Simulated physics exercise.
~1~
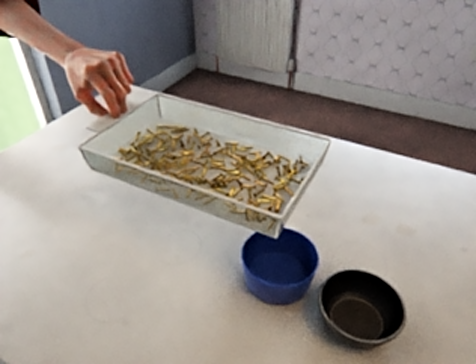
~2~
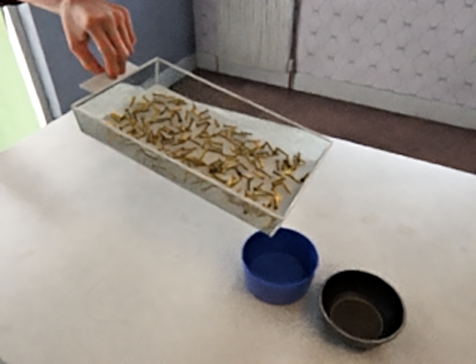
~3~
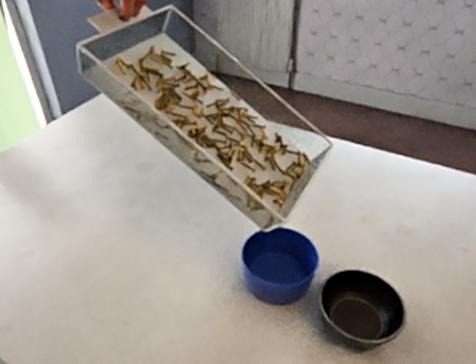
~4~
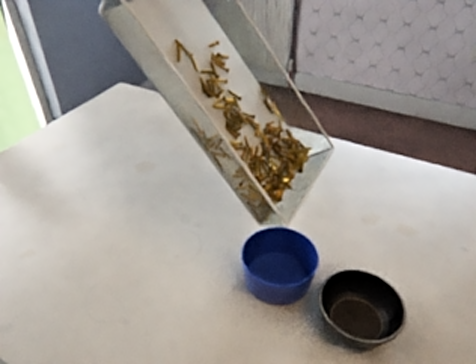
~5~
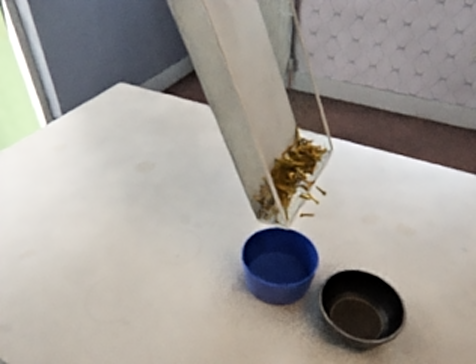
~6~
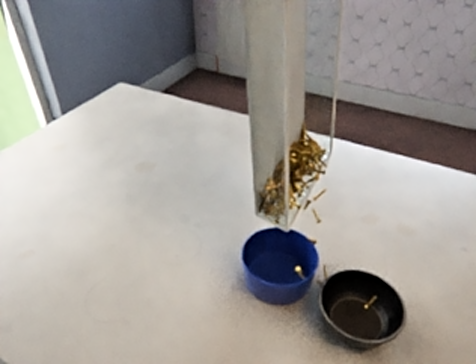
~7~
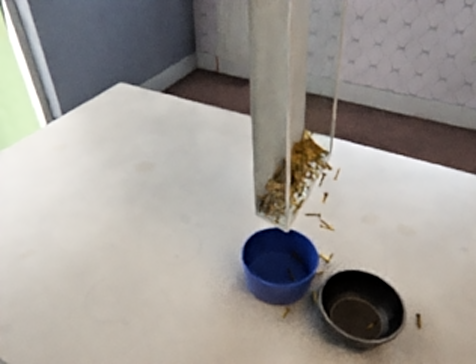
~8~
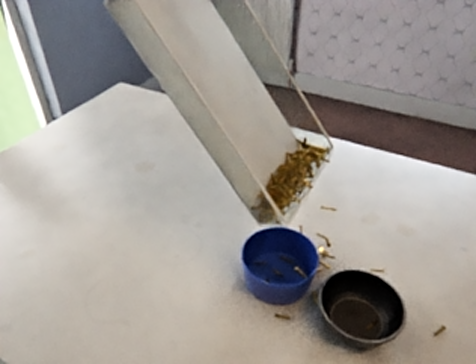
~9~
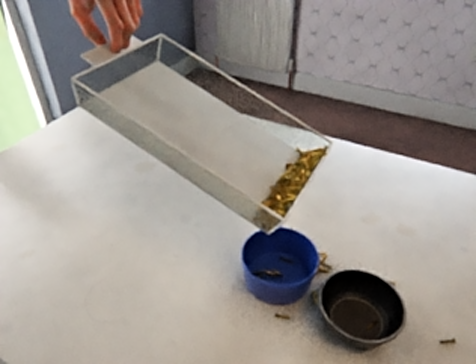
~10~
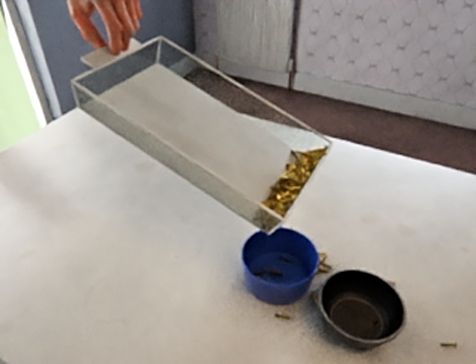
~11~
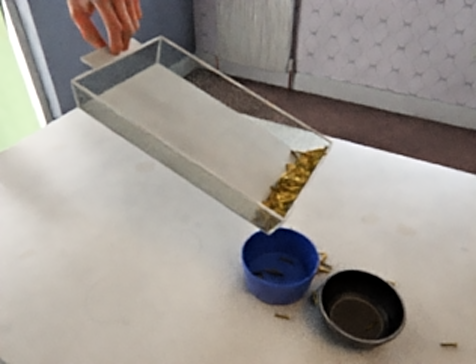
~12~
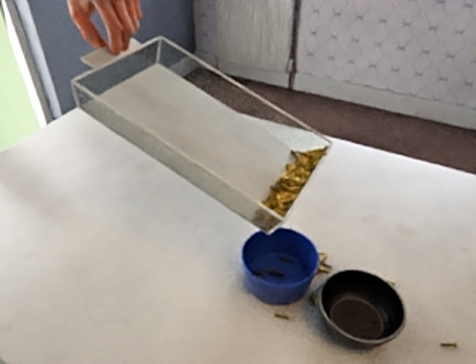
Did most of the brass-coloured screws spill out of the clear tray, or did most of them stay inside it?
Most of them stayed inside the tray, gathered at its lower end. Only a small share fell out, with a few landing in the blue dish and some on the table.
